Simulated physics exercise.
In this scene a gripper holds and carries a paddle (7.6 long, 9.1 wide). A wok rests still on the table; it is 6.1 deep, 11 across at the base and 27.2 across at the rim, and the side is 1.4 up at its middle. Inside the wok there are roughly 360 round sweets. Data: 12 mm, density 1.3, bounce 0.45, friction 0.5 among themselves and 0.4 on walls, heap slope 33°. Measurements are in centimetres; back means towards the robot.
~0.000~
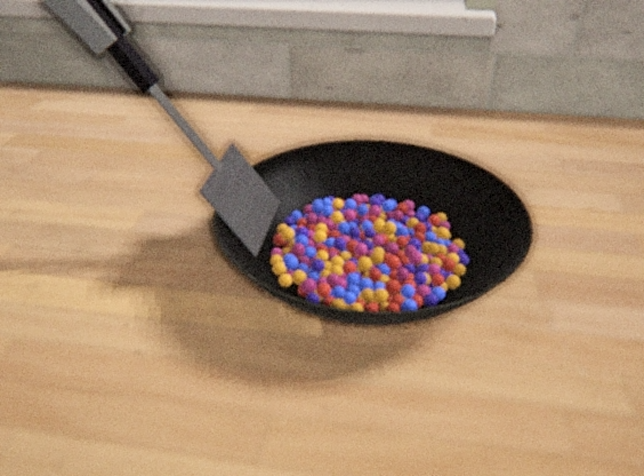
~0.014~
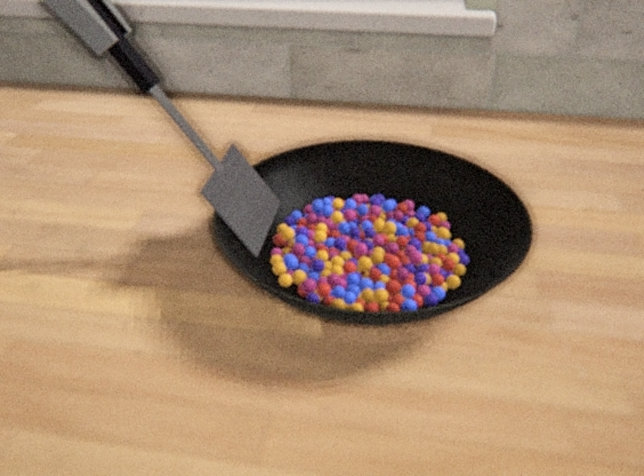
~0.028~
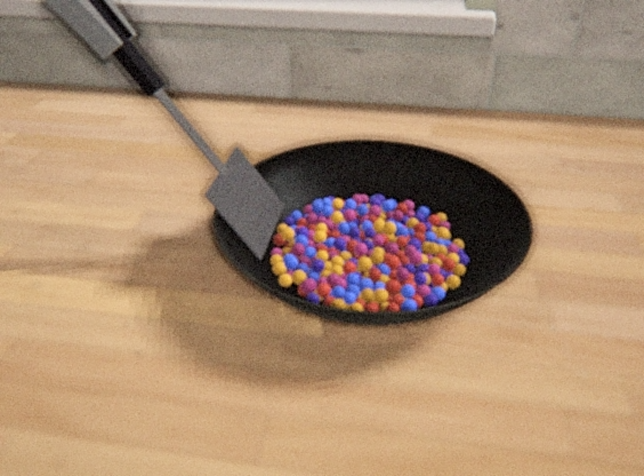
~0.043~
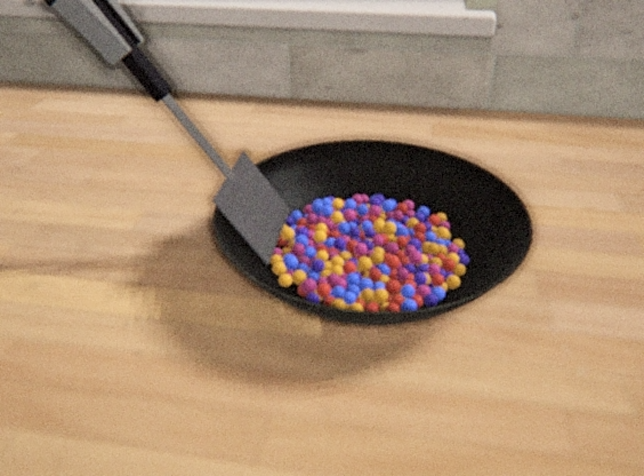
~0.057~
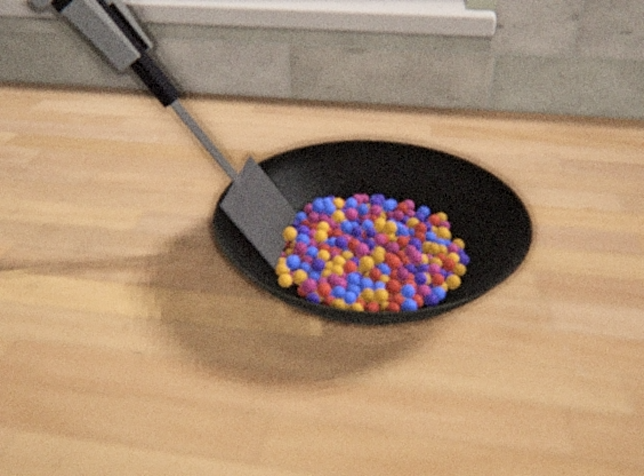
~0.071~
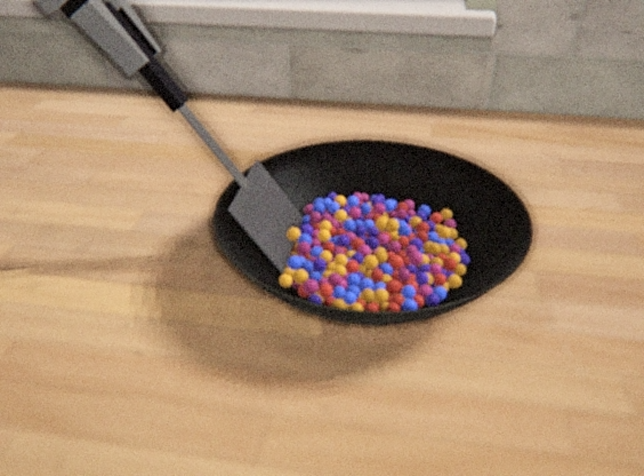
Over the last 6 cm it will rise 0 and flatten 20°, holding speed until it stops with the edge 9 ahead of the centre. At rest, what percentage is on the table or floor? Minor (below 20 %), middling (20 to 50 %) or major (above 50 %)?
Minor.
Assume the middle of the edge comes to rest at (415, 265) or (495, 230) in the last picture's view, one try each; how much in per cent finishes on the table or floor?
Close to 0 and close to 30 per cent, respectively.
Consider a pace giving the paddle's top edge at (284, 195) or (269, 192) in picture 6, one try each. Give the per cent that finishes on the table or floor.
Around 35 per cent, then around 25 per cent.
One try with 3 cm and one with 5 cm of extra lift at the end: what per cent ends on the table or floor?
First try about 10 %, second try about 15 %.
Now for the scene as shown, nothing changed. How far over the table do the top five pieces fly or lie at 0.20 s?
Height: Approx. 4 cm.
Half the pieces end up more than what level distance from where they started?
Some 7 centimetres.
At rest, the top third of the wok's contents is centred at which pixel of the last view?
Centre: Roughly (482, 226).
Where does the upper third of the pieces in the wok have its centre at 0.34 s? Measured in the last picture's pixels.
It is centred close to (459, 235).
By 0.20 s, sloping 55°, highest piece 5 above the table; 363 in the wok.
By 0.34 s, sloping 48°, highest piece 6 above the table; 363 in the wok.
By 0.60 s, sloping 35°, highest piece 7 above the table; 335 in the wok, 26 on the table or floor, 2 on the blade or in flight.
By 1.65 s, sloping 35°, highest piece 7 above the table; 334 in the wok, 29 on the table or floor.
Final count, 334 in the wok, 29 on the table or floor. That is 8 % on the table or floor.
